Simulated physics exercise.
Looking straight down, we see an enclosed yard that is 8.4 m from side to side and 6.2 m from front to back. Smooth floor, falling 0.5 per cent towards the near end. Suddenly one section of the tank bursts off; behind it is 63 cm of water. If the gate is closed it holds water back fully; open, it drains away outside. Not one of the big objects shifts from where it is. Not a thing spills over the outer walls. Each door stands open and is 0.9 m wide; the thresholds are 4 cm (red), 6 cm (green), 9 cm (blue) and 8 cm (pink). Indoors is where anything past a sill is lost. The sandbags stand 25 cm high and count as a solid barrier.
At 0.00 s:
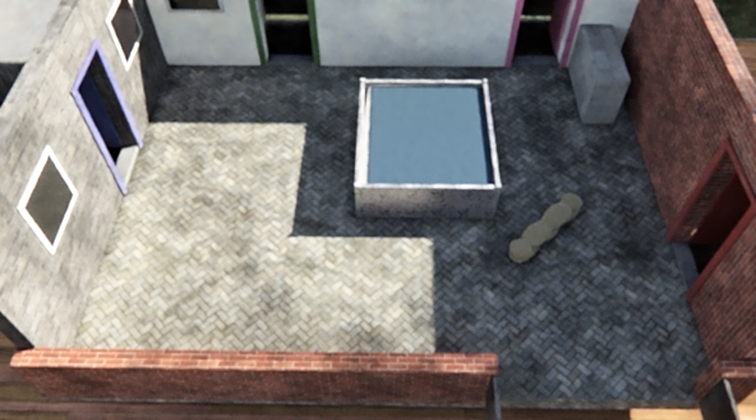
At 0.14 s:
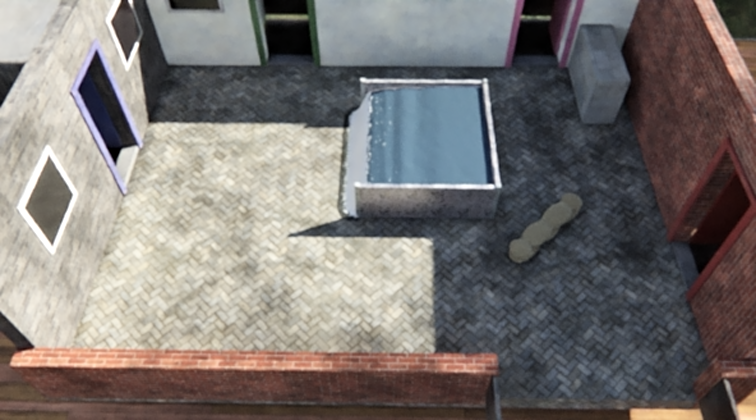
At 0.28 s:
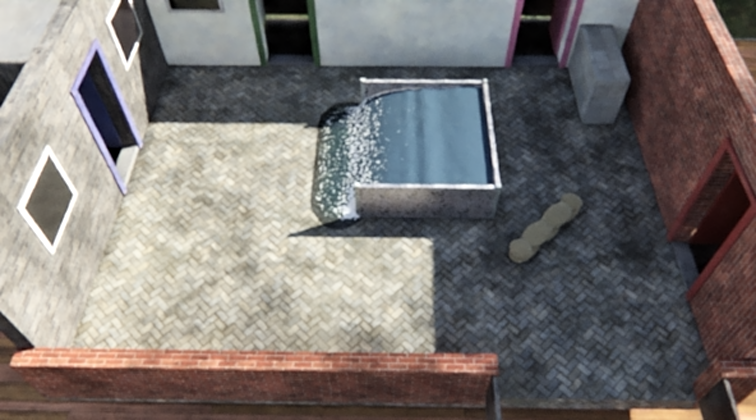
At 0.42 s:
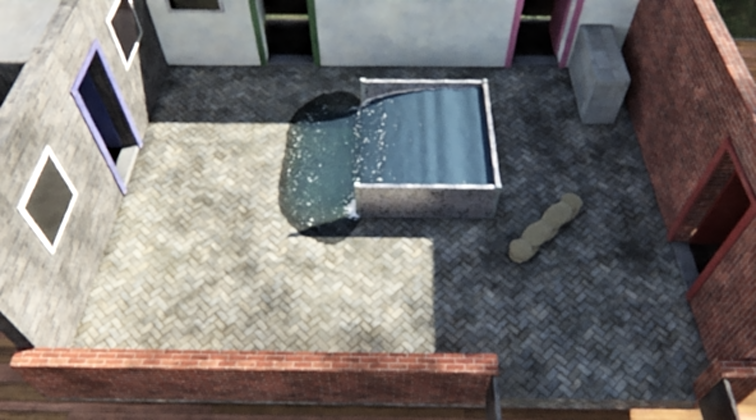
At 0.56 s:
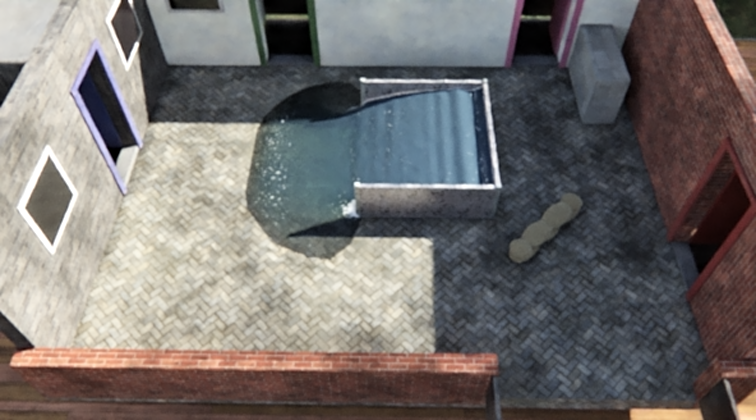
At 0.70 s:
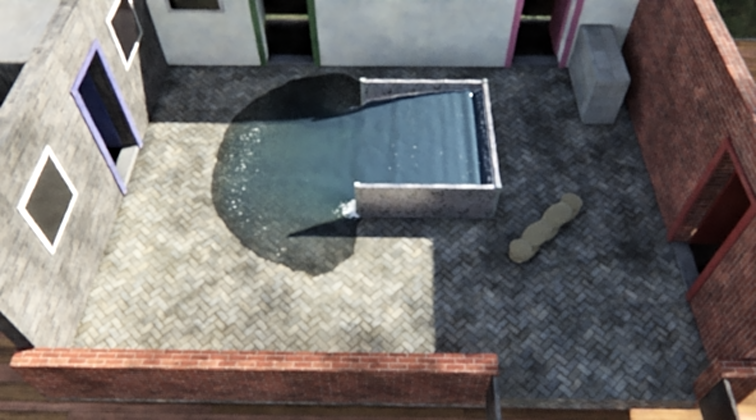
Water bursting from the left side of a square tank in a walled, paved courtyard and spreading leftward across the floor.
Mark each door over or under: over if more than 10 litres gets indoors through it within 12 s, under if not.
Red door: Over, green door: Over, blue door: Over, pink door: Under.
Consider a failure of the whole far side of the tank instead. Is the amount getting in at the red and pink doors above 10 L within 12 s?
Result: Red limit passed, pink limit passed.
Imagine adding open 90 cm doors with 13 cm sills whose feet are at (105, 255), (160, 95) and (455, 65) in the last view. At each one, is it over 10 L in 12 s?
Well, the first is on the high side, the second is on the high side, and the third is on the low side.
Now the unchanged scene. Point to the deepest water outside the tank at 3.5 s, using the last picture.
It's at about (64, 373) in the last picture.
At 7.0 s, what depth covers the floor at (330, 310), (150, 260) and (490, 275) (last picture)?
Reading - approx. 5 / 10 / 3 cm.
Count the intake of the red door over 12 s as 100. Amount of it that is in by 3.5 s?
Share: ~ 0 %.
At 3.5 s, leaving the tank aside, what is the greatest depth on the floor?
About 30 cm.
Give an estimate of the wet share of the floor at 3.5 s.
Near 40 per cent is wet.
After 1.4 s water covers 35 % of the floor and is deepest (27 cm) near (145, 135); red door not reached, green door 4 cm at the sill, 0 L in, blue door 16 cm at the sill, 17 L in, pink door not reached.
After 2.2 s water covers 40 % of the floor and is deepest (40 cm) near (166, 73); red door not reached, green door 7 cm at the sill, 3 L in, blue door 30 cm at the sill, 124 L in, pink door not reached.
After 3.5 s water covers 40 % of the floor and is deepest (30 cm) near (64, 373); red door not reached, green door 6 cm at the sill, 8 L in, blue door 21 cm at the sill, 257 L in, pink door not reached.
After 7.0 s water covers 75 % of the floor and is deepest (15 cm) near (64, 373); red door not reached, green door 7 cm at the sill, 31 L in, blue door 7 cm at the sill, 315 L in, pink door not reached.
After 12.0 s water covers 95 % of the floor and is deepest (10 cm) near (699, 369); red door 7 cm at the sill, 21 L in, green door 3 cm at the sill, 32 L in, blue door 5 cm at the sill, 315 L in, pink door 5 cm at the sill, 0 L in.
